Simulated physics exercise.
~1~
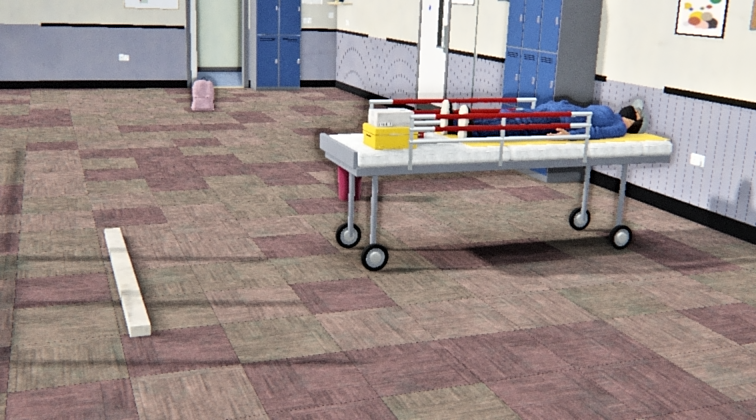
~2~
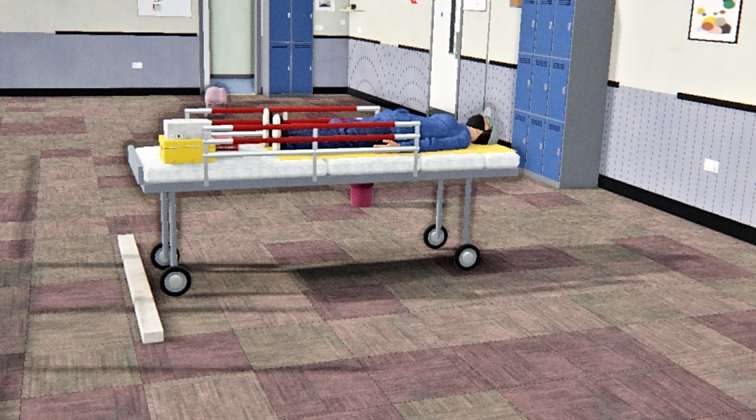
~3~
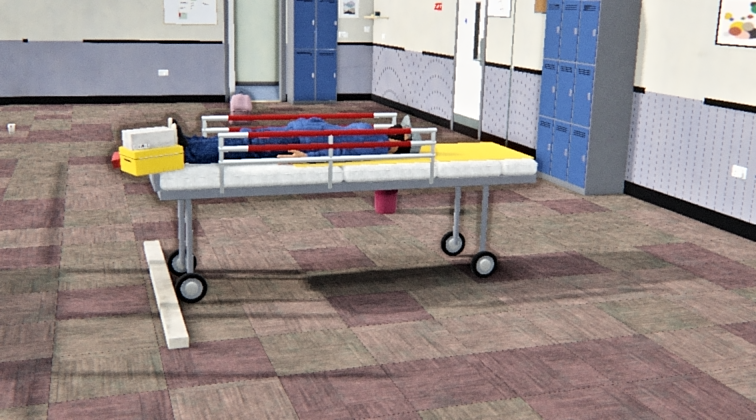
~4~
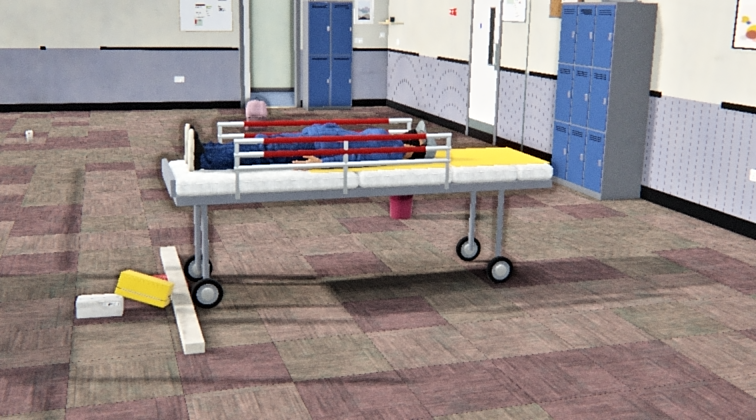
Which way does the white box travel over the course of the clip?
The white box moves to the left, riding along with the trolley and then going off its left end to the floor.
A person in blue lay on a wheeled trolley as it rolled left to a pale strip on the floor and stopped. The person slid feet first toward the left end and stayed aboard, while a white box, yellow case and red folder dropped off.
